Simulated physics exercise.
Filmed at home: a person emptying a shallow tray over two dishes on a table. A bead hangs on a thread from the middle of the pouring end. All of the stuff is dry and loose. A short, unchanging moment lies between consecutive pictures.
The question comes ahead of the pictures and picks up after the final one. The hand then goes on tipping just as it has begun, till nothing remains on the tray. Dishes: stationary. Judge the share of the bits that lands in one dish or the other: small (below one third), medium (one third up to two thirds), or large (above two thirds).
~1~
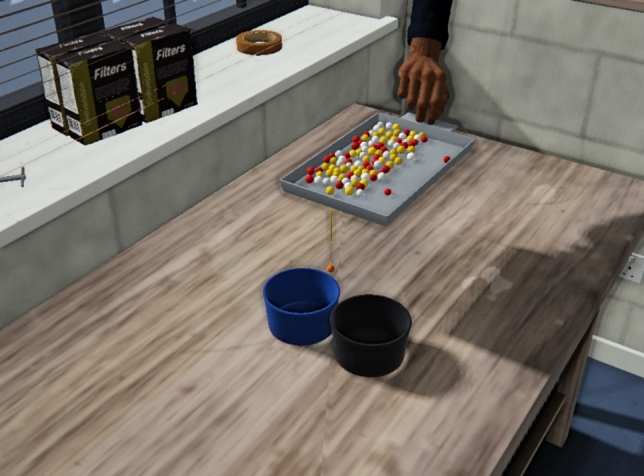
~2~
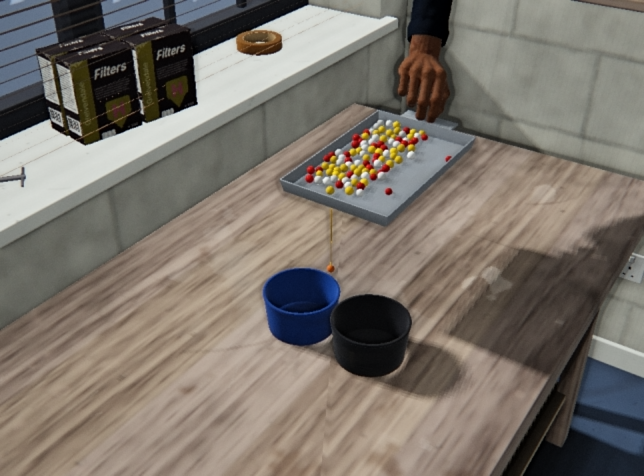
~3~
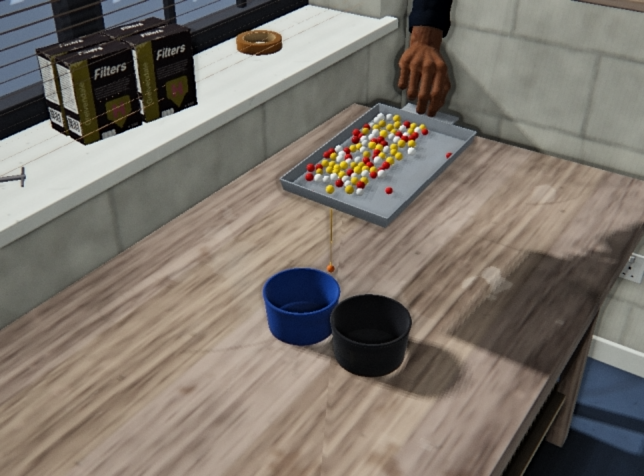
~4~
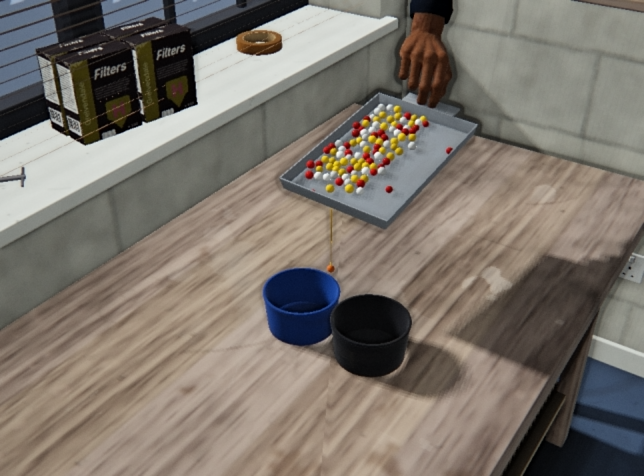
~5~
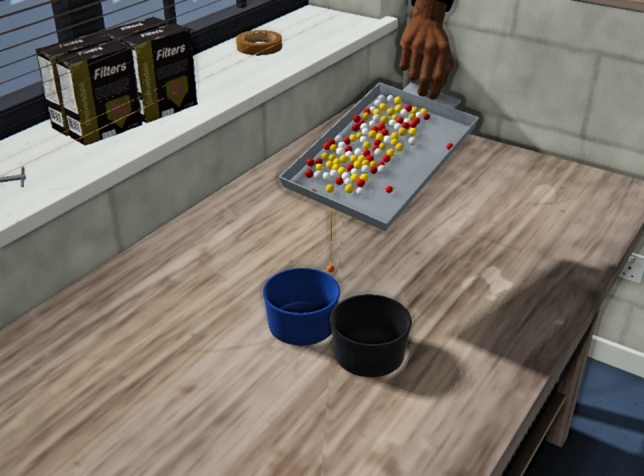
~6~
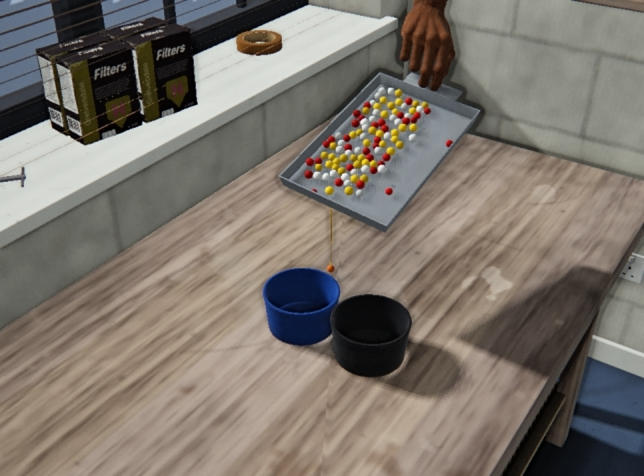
The share is large.
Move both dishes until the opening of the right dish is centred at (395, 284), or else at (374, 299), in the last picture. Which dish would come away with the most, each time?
Case one: The rightmost one; case two: The rightmost one.
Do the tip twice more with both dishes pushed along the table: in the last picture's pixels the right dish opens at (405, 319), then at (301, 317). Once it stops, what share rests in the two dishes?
About 80 per cent, then about 0 per cent.
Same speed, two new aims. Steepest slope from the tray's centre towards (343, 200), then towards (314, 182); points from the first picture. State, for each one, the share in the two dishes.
Around 80 percent for the first aim and around 20 percent for the second.
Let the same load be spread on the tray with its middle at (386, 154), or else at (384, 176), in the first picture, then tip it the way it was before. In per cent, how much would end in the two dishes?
Try 1: 80 %; try 2: 90 %.
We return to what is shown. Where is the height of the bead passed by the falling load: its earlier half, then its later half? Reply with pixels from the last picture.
Early half: (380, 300); late half: (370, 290).
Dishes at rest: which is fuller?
That's going to be the one at right.
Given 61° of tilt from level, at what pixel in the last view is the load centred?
Roughly (372, 210).
Soon, tray tipped steeply; most on the tray; a small part in the right dish; a small part in the air.
A while on, tray tipped past a quarter turn; a small part on the tray; about two thirds in the right dish; a stray few in the left dish; a stray few outside both; a small part in the air.
Towards the end, tray tipped past a quarter turn; most in the right dish; a small part in the left dish; a small part outside both.
Finally, tray tipped past a quarter turn; most in the right dish; a small part in the left dish; a small part outside both.
